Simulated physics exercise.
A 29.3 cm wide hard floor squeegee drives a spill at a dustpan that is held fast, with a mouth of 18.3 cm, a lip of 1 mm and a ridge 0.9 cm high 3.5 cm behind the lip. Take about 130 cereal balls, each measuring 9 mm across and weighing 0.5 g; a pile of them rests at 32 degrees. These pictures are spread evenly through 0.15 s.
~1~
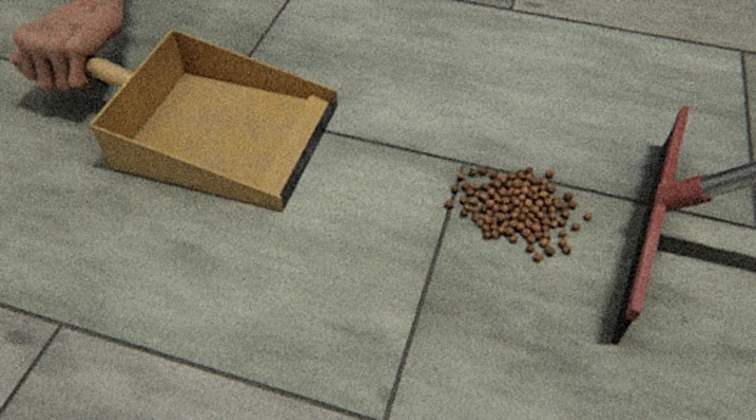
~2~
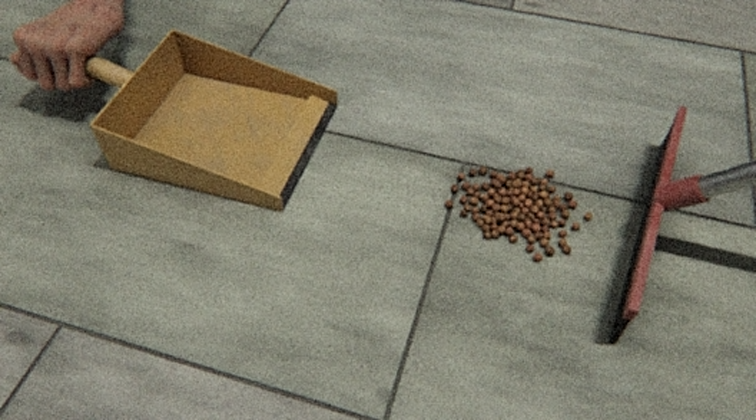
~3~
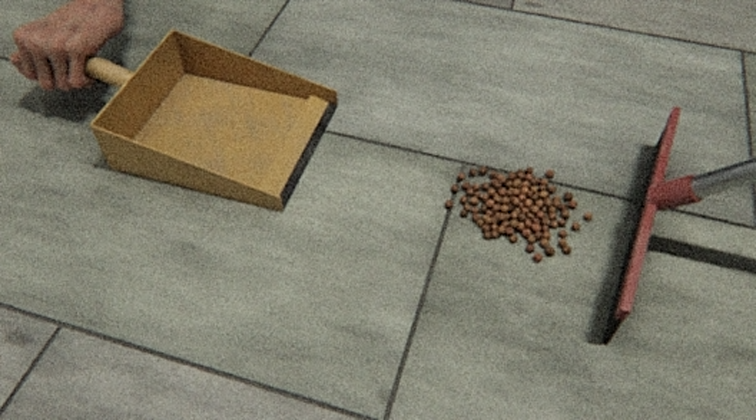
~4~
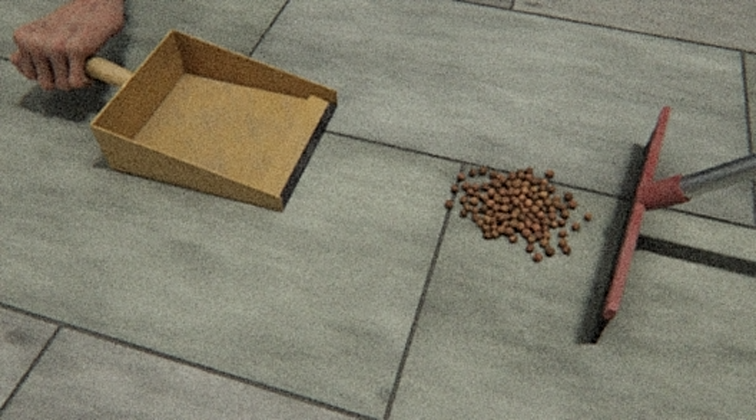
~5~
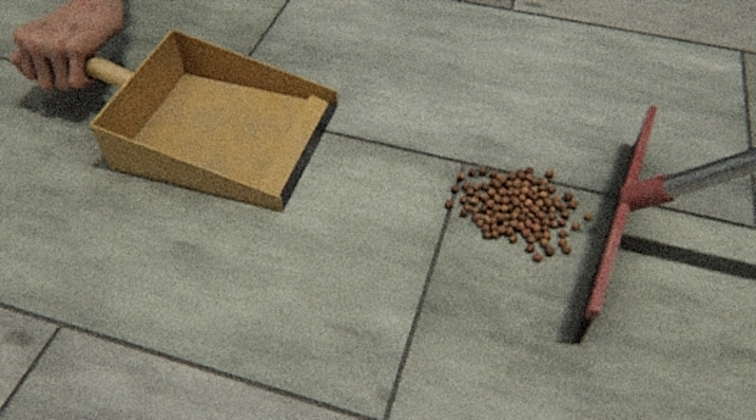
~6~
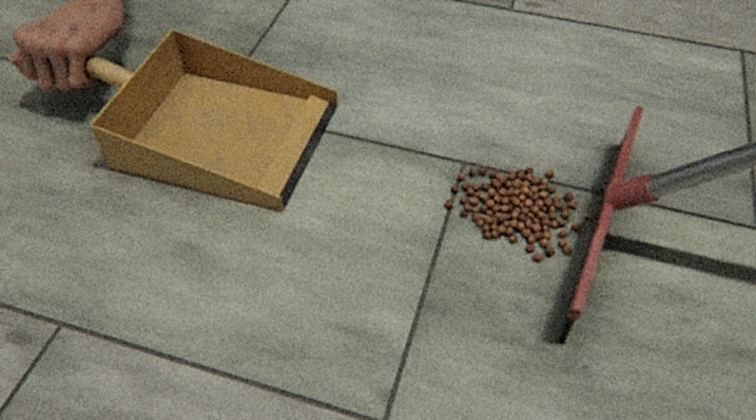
A hand holds a tan dustpan still while a red squeegee slides left toward small brown balls.
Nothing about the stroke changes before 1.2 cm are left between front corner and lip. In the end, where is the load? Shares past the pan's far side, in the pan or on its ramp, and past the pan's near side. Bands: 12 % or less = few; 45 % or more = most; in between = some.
Shares - far side: Few; pan: Few; near side: Some.
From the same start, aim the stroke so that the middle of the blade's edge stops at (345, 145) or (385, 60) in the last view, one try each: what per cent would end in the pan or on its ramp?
About 30 and 10 per cent.
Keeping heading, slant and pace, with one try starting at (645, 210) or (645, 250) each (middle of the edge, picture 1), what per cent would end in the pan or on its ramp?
I'd put it near 15 per cent for the first and near 0 per cent for the second.
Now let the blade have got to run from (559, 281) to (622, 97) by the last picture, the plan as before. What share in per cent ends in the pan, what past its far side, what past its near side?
Pan 35 % / far 20 % / near 5 %.
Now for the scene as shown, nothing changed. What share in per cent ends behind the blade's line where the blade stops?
Roughly 10 percent of it.
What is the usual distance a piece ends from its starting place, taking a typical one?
That distance is around 24 cm.
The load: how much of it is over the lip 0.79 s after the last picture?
I'd say around 10 in a hundred has made it so far.
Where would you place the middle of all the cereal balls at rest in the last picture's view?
Around (307, 176).
Then, 0.29 s after the last picture, middle of the blade 19 cm from the lip; 0 % over the lip, far side 0 %, near side 5 %.
Then, 0.48 s after the last picture, middle of the blade 9 cm from the lip; 0 % over the lip, far side 0 %, near side 20 %.
Then, 0.79 s after the last picture, middle of the blade 3 cm from the lip; 10 % over the lip, far side 5 %, near side 25 %.
In the end, far side 5 %, pan 10 %, near side 25 %, in front of the lip or behind the blade 60 %.
